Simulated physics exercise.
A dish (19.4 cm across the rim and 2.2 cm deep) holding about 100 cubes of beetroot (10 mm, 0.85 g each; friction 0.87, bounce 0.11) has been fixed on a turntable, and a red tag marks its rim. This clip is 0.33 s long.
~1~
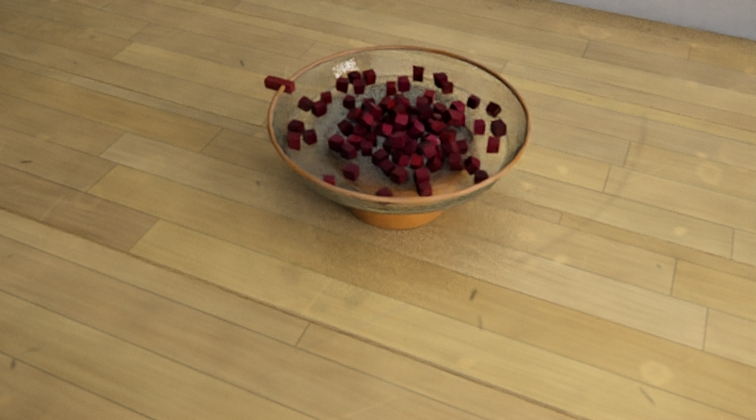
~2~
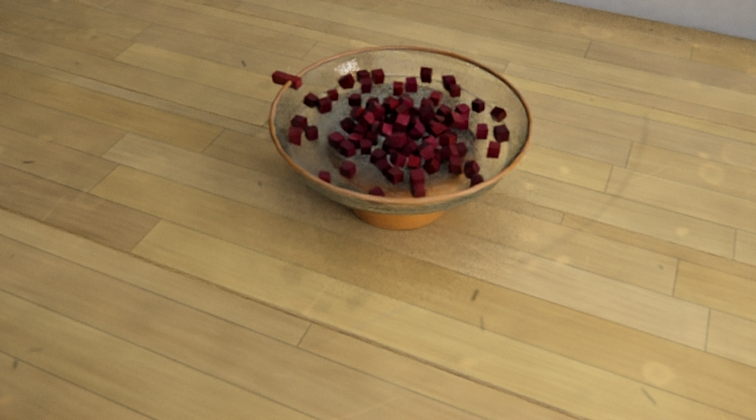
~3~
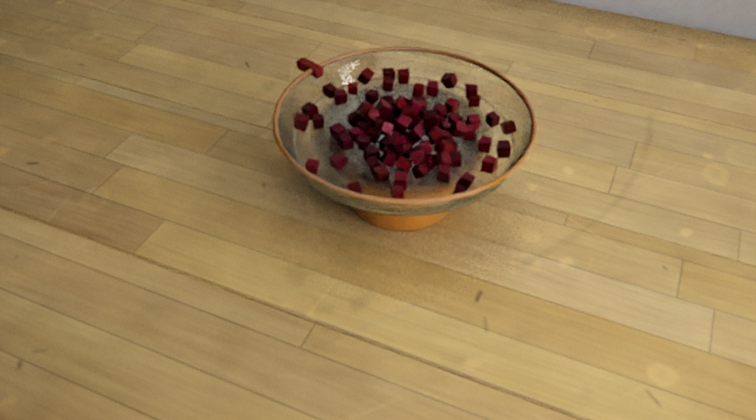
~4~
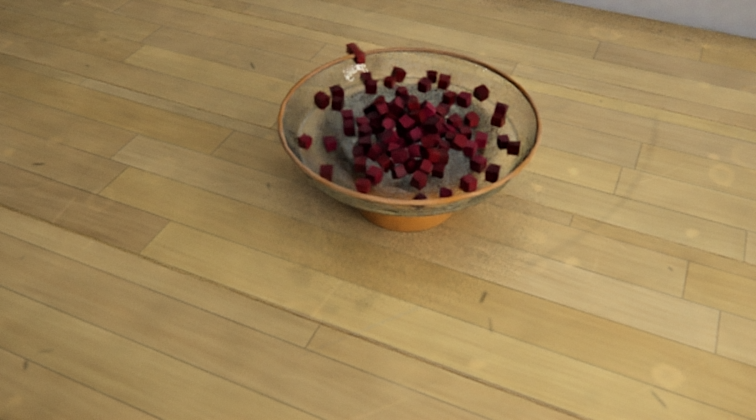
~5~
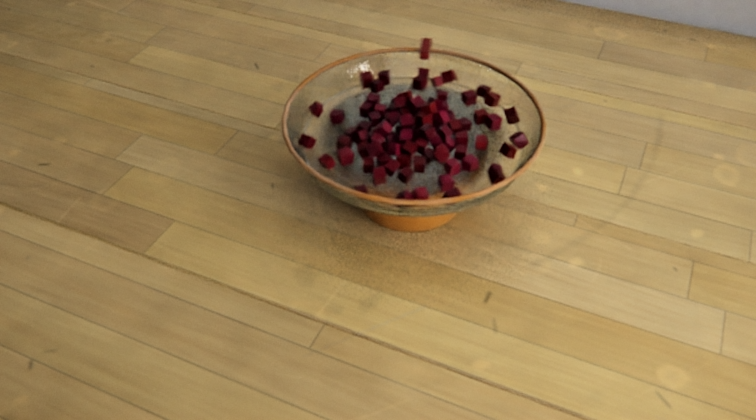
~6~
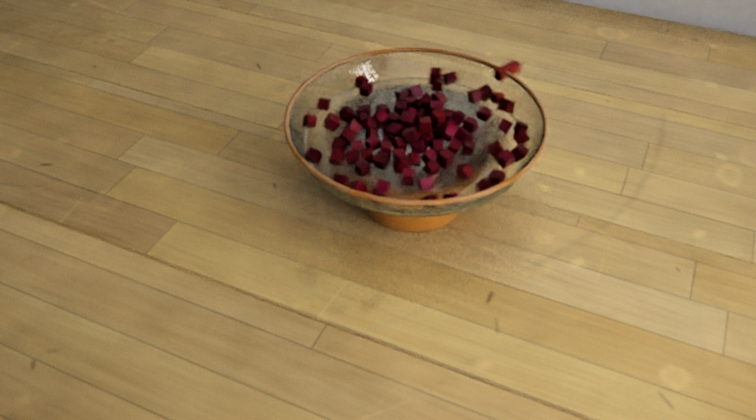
A glass bowl of dark red beetroot cubes turns clockwise on a wooden floor.
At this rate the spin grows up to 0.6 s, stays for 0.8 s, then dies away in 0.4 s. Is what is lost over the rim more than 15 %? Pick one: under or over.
Over it.
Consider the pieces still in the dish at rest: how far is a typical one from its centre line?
I'd put it close to 8.0 cm.
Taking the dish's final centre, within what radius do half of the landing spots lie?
Distance: Some 32 cm.
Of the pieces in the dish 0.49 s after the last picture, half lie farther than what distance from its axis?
Around 8.0 centimetres.
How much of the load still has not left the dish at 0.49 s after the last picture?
Load share: Close to 35 per cent.
Then, 0.49 s after the last picture, fallen in front of where it stops 10 %, fallen right of where it stops 10 %, dish 35 %, fallen behind where it stops 5 %, fallen left of where it stops 15 %, in the air 25 %; middle of the pieces not yet landed near (406, 124).
Then, 0.89 s after the last picture, fallen in front of where it stops 20 %, fallen right of where it stops 15 %, dish 30 %, fallen behind where it stops 10 %, fallen left of where it stops 25 %; middle of the pieces not yet landed near (429, 156).
Then, 1.26 s after the last picture, fallen in front of where it stops 20 %, fallen right of where it stops 15 %, dish 30 %, fallen behind where it stops 10 %, fallen left of where it stops 25 %; middle of the pieces not yet landed near (393, 148).
Then, 1.62 s after the last picture, fallen in front of where it stops 20 %, fallen right of where it stops 15 %, dish 30 %, fallen behind where it stops 10 %, fallen left of where it stops 25 %; middle of the pieces not yet landed near (382, 123).
In the end, fallen in front of where it stops 20 %, fallen right of where it stops 15 %, dish 30 %, fallen behind where it stops 10 %, fallen left of where it stops 25 %.
